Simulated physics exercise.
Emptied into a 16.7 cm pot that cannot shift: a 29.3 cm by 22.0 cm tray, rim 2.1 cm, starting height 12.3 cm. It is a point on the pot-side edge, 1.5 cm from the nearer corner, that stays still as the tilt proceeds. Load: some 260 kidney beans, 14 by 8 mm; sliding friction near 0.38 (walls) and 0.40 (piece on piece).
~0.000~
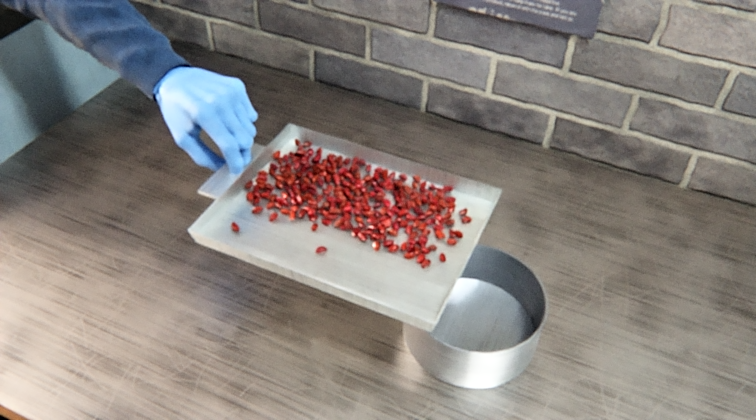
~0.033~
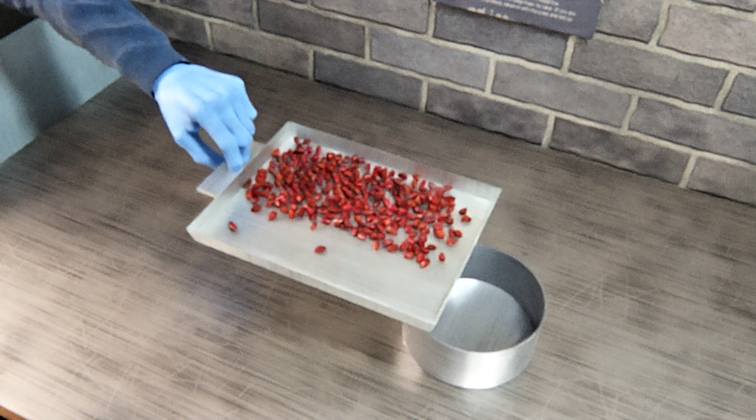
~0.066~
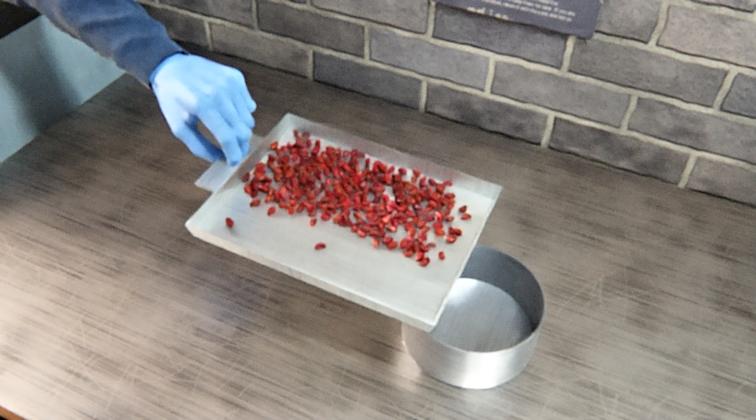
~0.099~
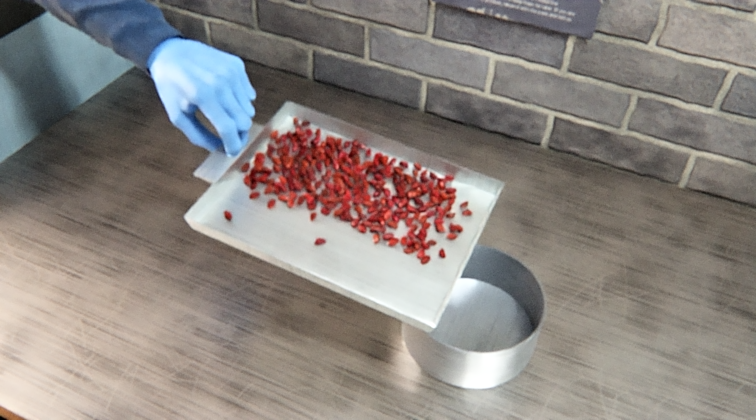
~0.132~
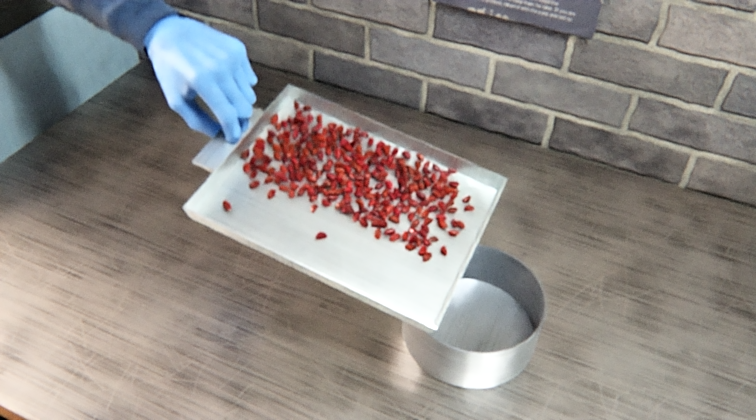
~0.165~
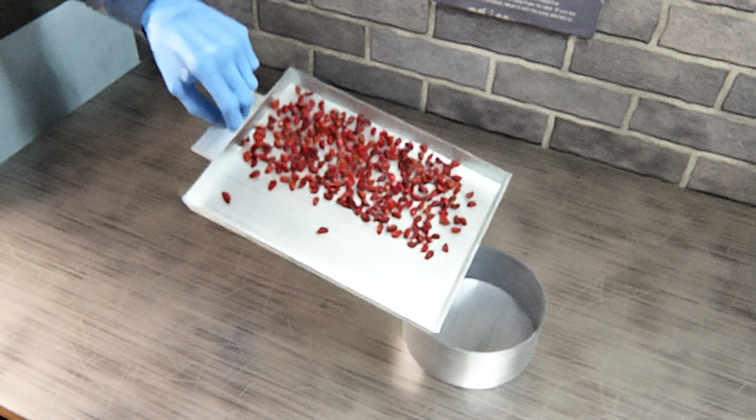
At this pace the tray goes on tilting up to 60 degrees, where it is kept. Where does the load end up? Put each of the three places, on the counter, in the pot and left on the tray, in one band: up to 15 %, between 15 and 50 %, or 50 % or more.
Counter: 50 % or more; pot: Up to 15 %; tray: Between 15 and 50 %.
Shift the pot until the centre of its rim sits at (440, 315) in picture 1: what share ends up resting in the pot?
With the pot there, close to 5 per cent.
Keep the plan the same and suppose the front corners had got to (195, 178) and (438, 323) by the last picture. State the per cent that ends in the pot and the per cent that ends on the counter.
Pot 25, counter 40.
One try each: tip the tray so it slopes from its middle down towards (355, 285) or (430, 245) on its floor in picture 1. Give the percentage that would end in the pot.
Some 0 and 35 per cent.
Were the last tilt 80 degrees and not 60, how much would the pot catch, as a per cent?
Estimate: Roughly 0 percent.
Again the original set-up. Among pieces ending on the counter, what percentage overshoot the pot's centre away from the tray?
That works out to about 90 percent.
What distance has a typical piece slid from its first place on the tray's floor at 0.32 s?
1 cm.
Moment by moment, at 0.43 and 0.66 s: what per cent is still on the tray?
First 100, then 60.
After 0.32 s, tilt 40 degrees; the tray holds 100 %, the pot 0 %.
After 0.43 s, tilt 56 degrees; the tray holds 100 %, the pot 0 %.
After 0.66 s, tilt 60 degrees; the tray holds 60 %, the pot 0 %.
In the end, at 2.2 s, counter 70 %, pot 0 %, tray 30 %.
